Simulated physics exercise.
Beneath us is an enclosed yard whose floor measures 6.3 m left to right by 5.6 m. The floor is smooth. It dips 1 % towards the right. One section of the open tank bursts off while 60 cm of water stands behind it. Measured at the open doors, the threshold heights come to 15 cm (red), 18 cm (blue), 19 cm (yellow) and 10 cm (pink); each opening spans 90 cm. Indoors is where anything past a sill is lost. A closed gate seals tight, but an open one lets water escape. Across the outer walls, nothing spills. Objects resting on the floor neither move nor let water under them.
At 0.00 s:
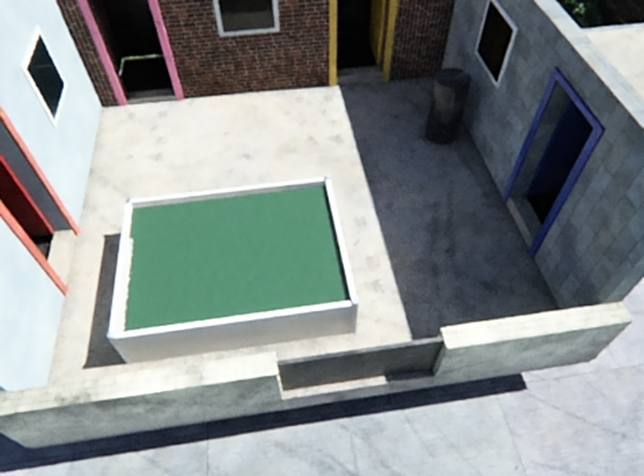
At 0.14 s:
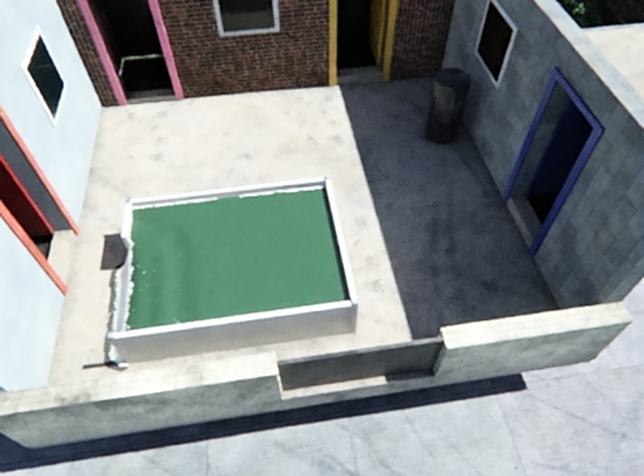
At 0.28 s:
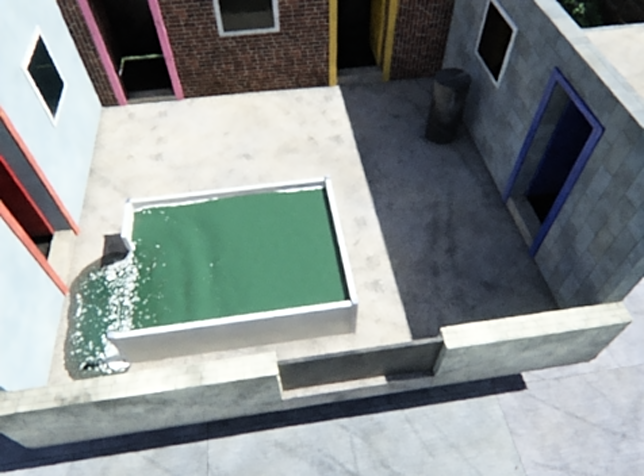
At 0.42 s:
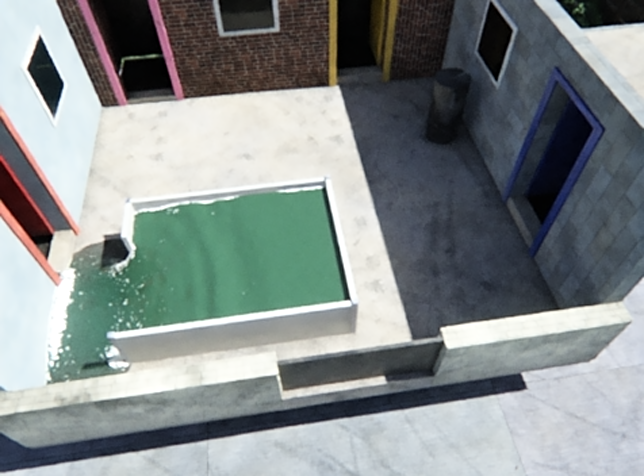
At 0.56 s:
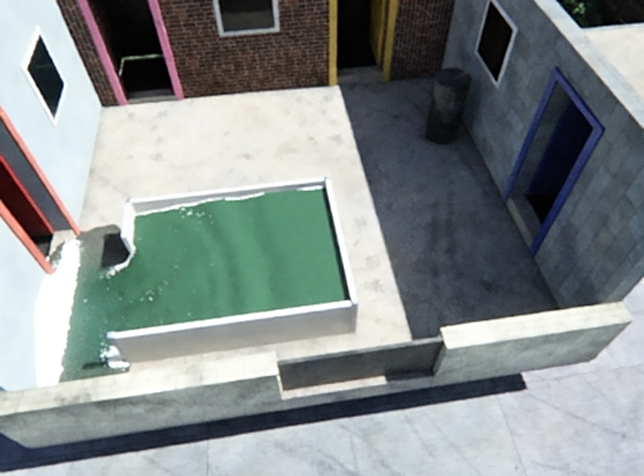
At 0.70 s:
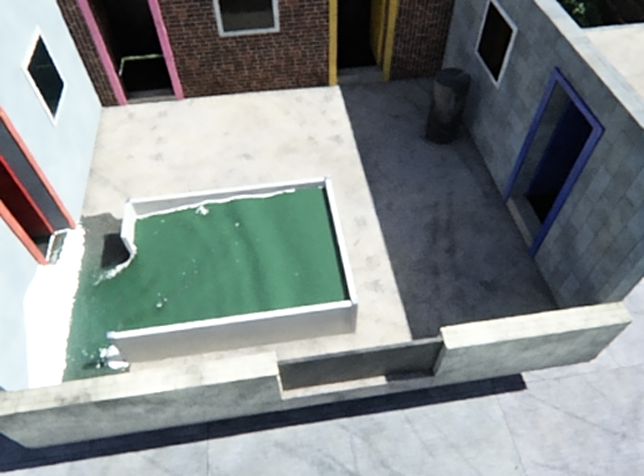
Green water bursts through the left side of a white-walled tank in a paved yard, seen from above by a still camera. A blue door stands at right, pink and yellow doorways open in the brick wall behind, and a dark barrel sits in shadow. The water pours out, foams white against the pale left wall and spreads up towards the red doorway.
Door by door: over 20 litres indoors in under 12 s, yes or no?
Red door: Yes, blue door: No, yellow door: No, pink door: Yes.
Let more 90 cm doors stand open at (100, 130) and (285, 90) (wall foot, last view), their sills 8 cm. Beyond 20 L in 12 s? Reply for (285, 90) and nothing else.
That one comes out less than that.
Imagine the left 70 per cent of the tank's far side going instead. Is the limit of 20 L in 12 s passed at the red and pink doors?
Red: Within limit; pink: Beyond limit.
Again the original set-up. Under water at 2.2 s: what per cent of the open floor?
Close to 30 in a hundred parts are wet.
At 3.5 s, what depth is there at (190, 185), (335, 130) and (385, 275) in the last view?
The depths come out at 1, 0 and 0 centimetres, in the order listed.
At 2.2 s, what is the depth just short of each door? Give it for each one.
Readings (cm): Red = 28; blue = 0; yellow = 0; pink = 2.
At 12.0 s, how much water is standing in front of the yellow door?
Roughly 10.0 centimetres.
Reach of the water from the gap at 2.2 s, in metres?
I'd say close to 4.4 m.
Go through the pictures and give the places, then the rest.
The first picture shows the open tank at (233, 252) is whole and still, 60 cm deep.
In the second picture, water pours out at (133, 301) and has run 0.8 m, to a hidden place; typically 9 cm deep outside, 60 cm at the open tank's back.
In the third picture, water pours out at (134, 303) and has run 1.0 m, to (88, 270); typically 10 cm deep outside, 60 cm at the open tank's back.
In the fourth picture, the front is at (73, 258), 1.4 m from the gap at (134, 303); 1.8 m2 of floor is under water; 60 cm left at the back of the open tank.
In the fifth picture, the front is at (78, 235), 1.7 m from the gap at (134, 304); 2.2 m2 of floor is under water; 60 cm left at the back of the open tank.
In the sixth picture, water pours out at (134, 304) and has run 1.9 m, to (80, 222); typically 14 cm deep outside, 60 cm at the open tank's back.
After 1.4 s water covers 15 % of the floor and is deepest (59 cm) near (43, 413); red door 26 cm at the sill, 29 L in, blue door not reached, yellow door not reached, pink door not reached.
After 2.2 s water covers 30 % of the floor and is deepest (48 cm) near (43, 413); red door 28 cm at the sill, 71 L in, blue door not reached, yellow door not reached, pink door 2 cm at the sill, 0 L in.
After 3.5 s water covers 50 % of the floor and is deepest (32 cm) near (571, 336); red door 22 cm at the sill, 132 L in, blue door 6 cm at the sill, 0 L in, yellow door not reached, pink door 20 cm at the sill, 23 L in.
After 7.0 s water covers 85 % of the floor and is deepest (20 cm) near (439, 76); red door 14 cm at the sill, 152 L in, blue door 7 cm at the sill, 0 L in, yellow door 4 cm at the sill, 0 L in, pink door 11 cm at the sill, 101 L in.
After 12.0 s water covers 100 % of the floor and is deepest (19 cm) near (571, 336); red door 7 cm at the sill, 153 L in, blue door 7 cm at the sill, 0 L in, yellow door 10 cm at the sill, 0 L in, pink door 7 cm at the sill, 103 L in.
